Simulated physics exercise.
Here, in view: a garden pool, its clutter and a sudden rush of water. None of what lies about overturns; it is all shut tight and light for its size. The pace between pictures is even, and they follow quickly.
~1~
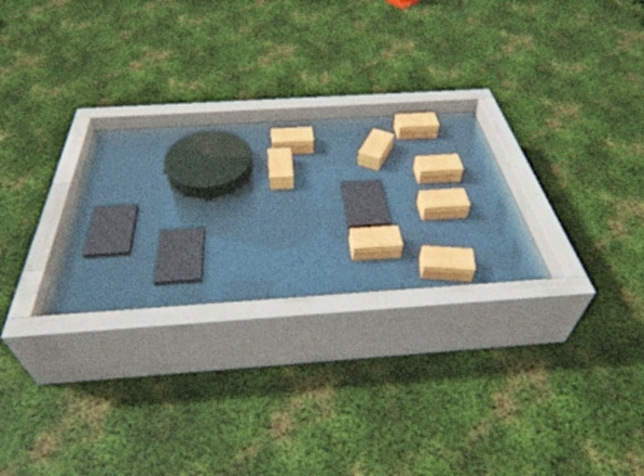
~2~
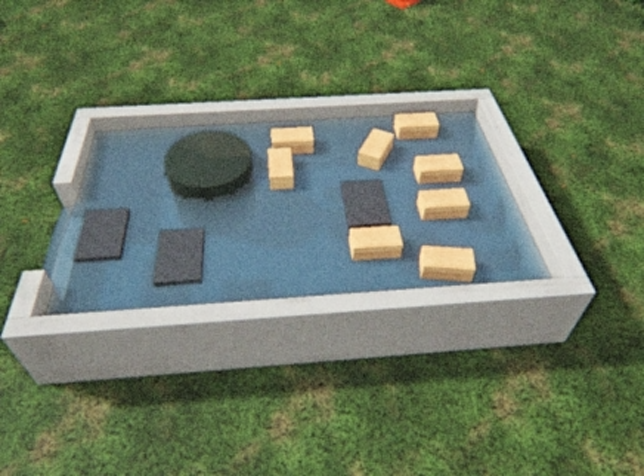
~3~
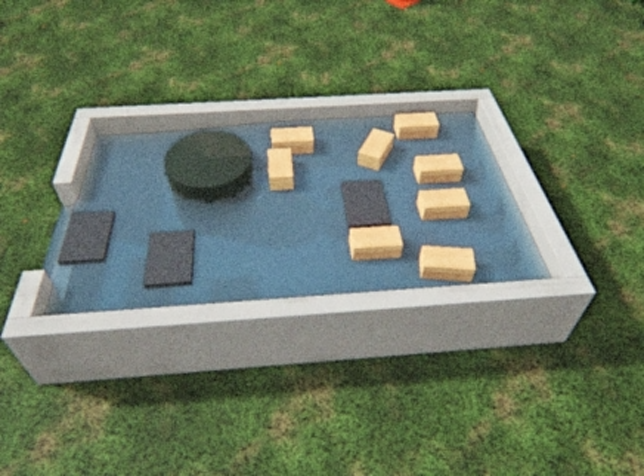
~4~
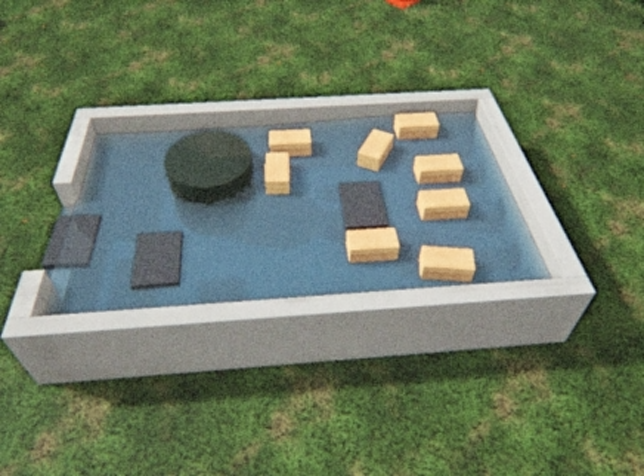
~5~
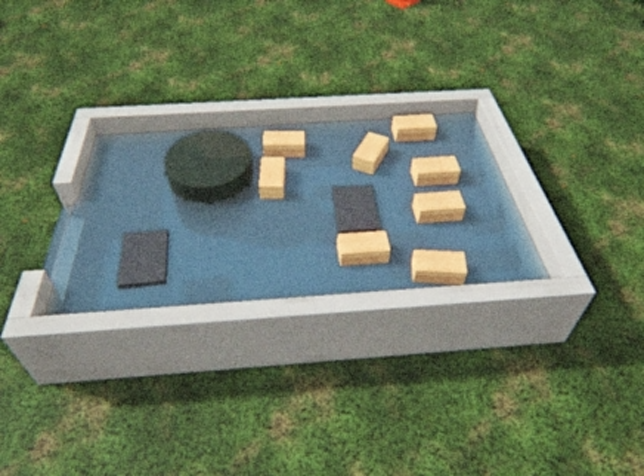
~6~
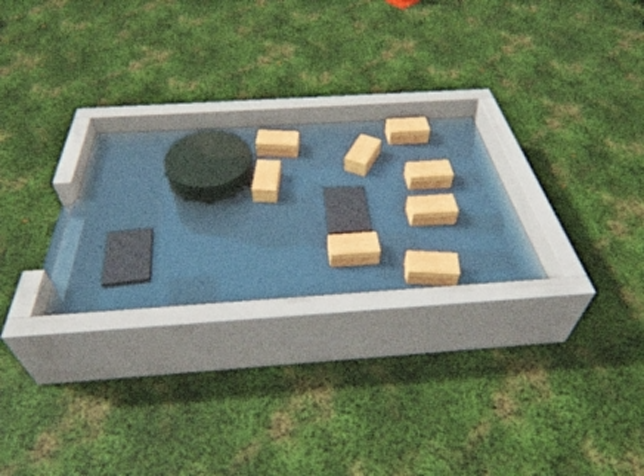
To begin with, wooden blocks, dark flat slabs and a round dark green object sit in a walled pool on grass. A gap then opens in the left wall, and the nearest slab slides out through it and disappears from view, while another slab and the blocks drift slightly left.
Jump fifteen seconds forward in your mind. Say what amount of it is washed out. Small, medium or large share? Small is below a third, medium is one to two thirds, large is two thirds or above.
A small share.
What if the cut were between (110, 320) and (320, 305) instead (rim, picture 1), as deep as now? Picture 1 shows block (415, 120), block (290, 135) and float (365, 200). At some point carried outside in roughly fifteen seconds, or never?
Result by object, in the order asked: Not flushed / not flushed / flushed.
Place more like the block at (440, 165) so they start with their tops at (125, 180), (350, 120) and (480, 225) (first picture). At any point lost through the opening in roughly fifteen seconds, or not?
Outcome for each, listed in order: Leaves, does not leave, does not leave.
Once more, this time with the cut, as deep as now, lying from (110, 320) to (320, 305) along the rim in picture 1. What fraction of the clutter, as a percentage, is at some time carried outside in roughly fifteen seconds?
By my count it's 30 percent.
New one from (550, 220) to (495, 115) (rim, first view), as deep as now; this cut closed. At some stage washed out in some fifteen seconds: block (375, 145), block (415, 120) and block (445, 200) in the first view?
Object one: Leaves; object two: Leaves; object three: Leaves.
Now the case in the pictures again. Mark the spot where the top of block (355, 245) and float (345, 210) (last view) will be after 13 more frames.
(298, 261) and (302, 229), approximately.
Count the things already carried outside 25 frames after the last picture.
The count is 2.
A moment on, 1 of 11 are out; 10 afloat.
Next, 2 of 11 are out; 9 afloat.
Later, 2 of 11 are out; 9 afloat.
In the end, 2 of 11 are out; 9 afloat.
